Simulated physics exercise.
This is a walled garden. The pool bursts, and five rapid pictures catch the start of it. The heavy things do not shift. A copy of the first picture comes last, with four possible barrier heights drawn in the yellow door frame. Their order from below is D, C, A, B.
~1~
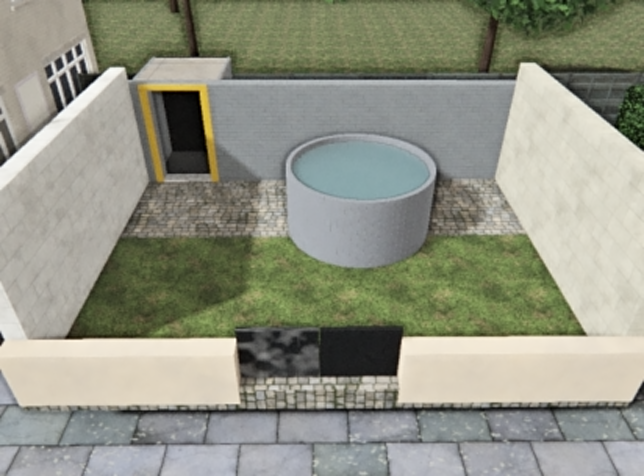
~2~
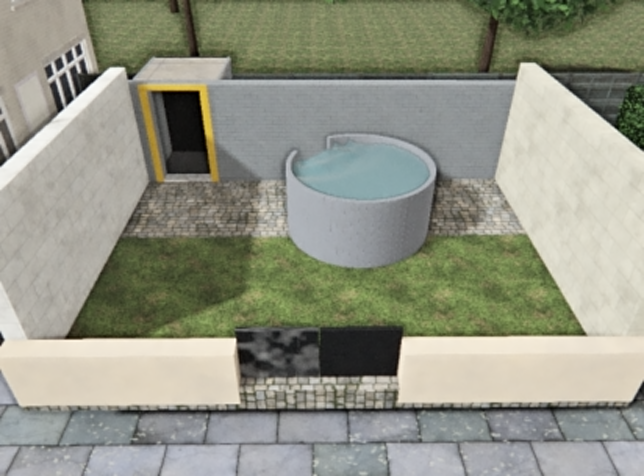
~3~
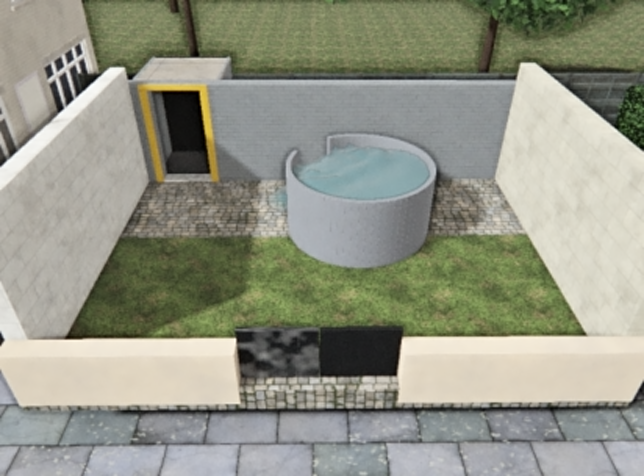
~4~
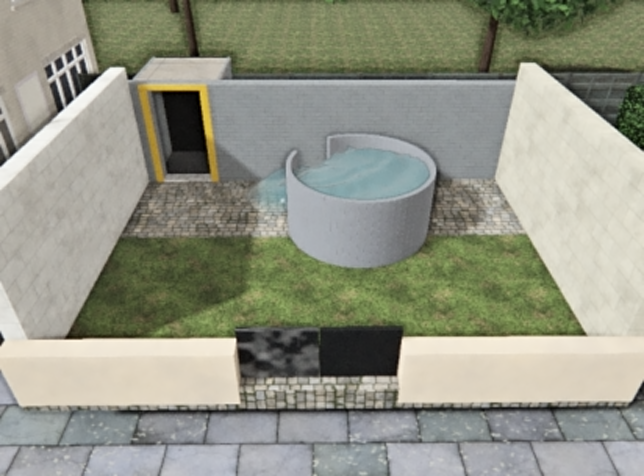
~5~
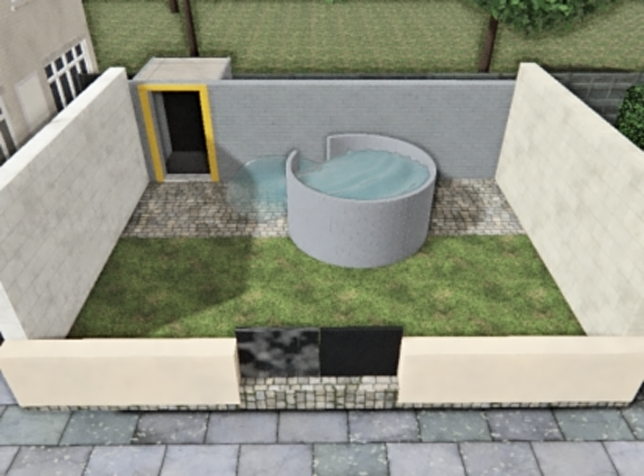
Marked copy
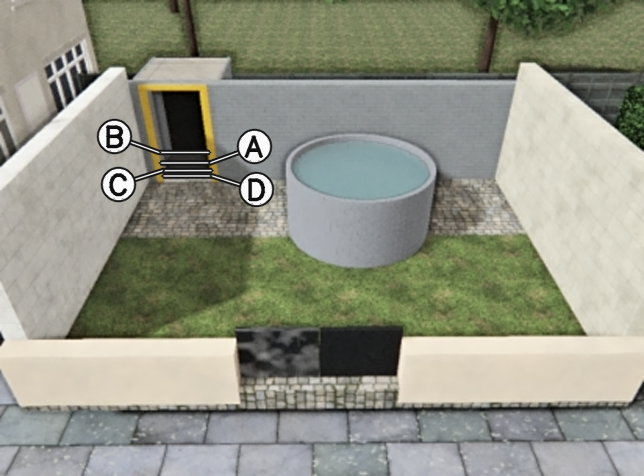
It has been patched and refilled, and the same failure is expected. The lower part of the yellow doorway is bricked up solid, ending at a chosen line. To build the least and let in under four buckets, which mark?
Take A.
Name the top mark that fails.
The answer is C.
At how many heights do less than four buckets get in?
Two of them.
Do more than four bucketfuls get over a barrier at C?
Yes, that goes wrong.
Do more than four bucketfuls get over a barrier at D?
Yes.
On the marked copy, A at (185, 162); B at (183, 152); C at (186, 170); D at (187, 175); from the bottom up D, C, A, B.
With A, a bucket or two gets in.
With B, nothing gets over.
With C, about 10 bucketfuls get in.
With D, dozens of bucketfuls pour in.
